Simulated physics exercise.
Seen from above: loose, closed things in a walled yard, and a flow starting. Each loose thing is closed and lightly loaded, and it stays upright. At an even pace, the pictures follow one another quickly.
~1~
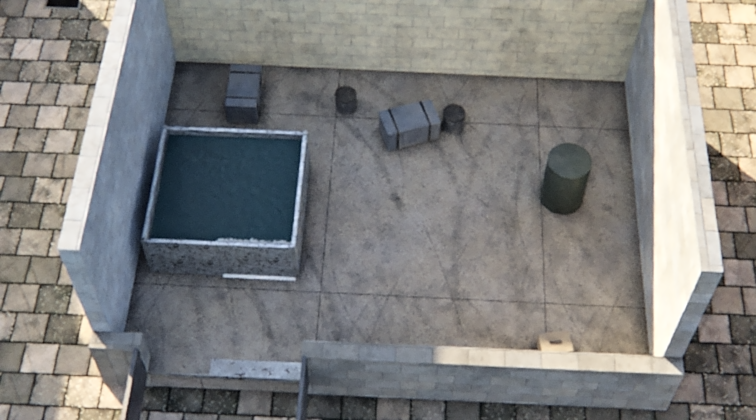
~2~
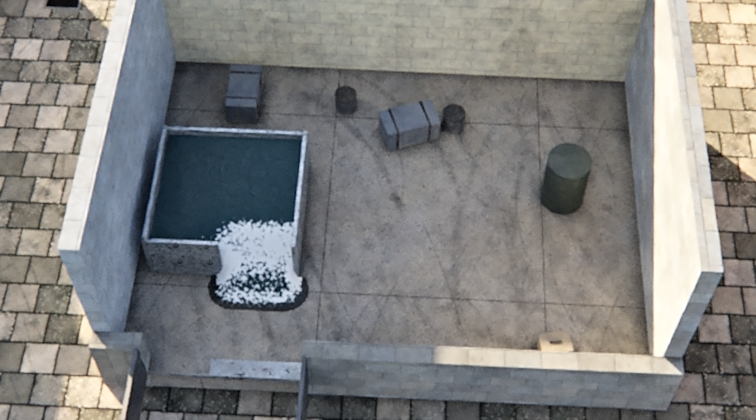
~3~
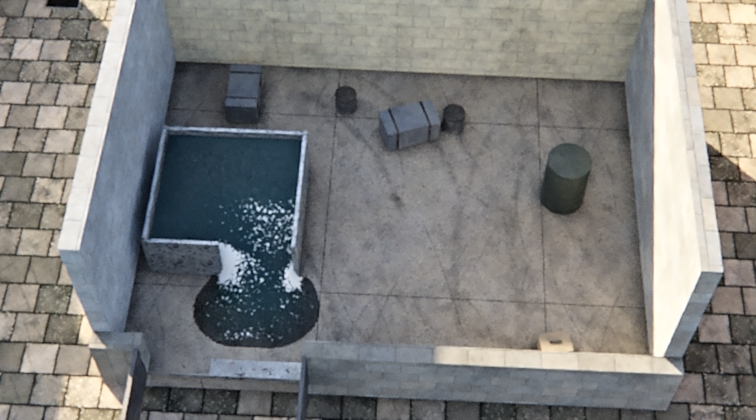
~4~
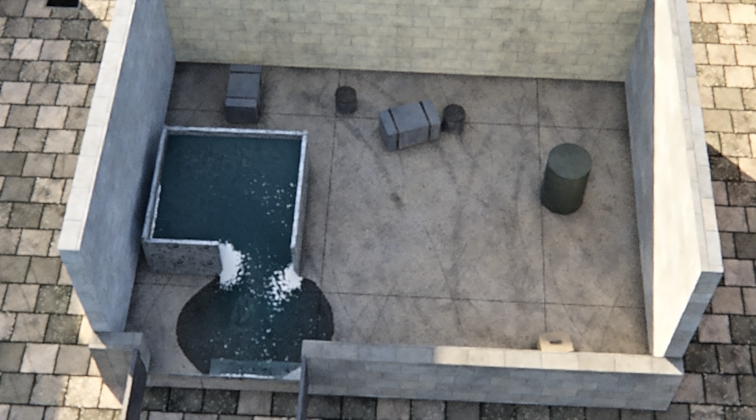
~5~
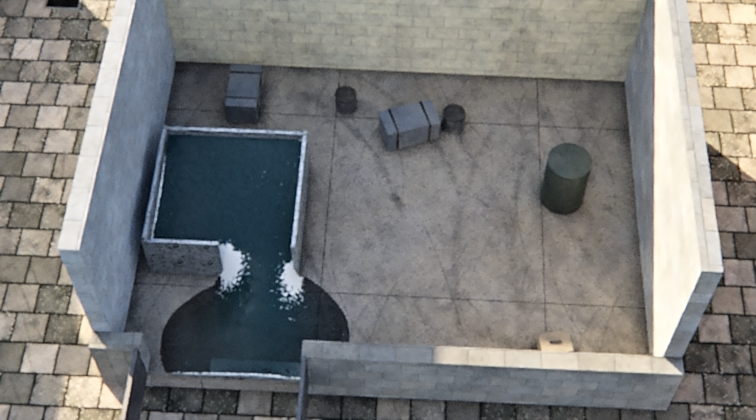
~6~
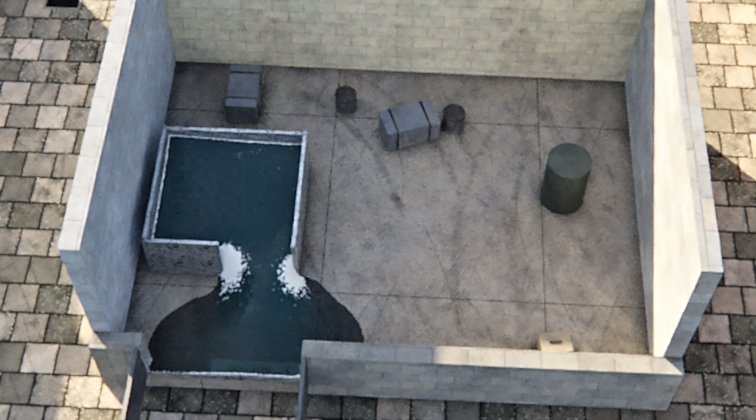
We see a walled yard from above, with a square tank of dark water at left and several still objects. Water bursts through the tank's front in white foam, then spreads across the floor to the near wall.
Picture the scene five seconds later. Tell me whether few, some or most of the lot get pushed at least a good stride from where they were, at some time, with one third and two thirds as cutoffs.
Few, under a third.
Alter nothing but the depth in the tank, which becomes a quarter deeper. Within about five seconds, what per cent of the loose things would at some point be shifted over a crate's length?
Roughly 20 per cent of them.
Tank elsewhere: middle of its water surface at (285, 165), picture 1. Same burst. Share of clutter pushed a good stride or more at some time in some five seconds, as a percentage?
The share comes to close to 20 percent.
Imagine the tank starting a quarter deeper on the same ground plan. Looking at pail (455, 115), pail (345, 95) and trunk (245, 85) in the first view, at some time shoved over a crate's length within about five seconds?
Well, one by one: Not carried that far, not carried that far, not carried that far.
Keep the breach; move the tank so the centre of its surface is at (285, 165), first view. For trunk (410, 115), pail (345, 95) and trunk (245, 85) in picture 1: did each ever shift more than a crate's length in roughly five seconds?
In turn: Less than that, no, under that.
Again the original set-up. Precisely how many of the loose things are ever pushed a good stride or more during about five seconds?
So, 1 of them.
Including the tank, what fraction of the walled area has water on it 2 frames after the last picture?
That works out to about 20 in a hundred.
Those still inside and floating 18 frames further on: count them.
1.
A moment on, 0 of 5 are well off their spots; 0 afloat.
Next, 0 of 5 are well off their spots; 0 afloat.
Later, 1 of 5 are well off their spots; 1 afloat.
In the end, 1 of 5 are well off their spots, and 1 have been at some point; 0 afloat.
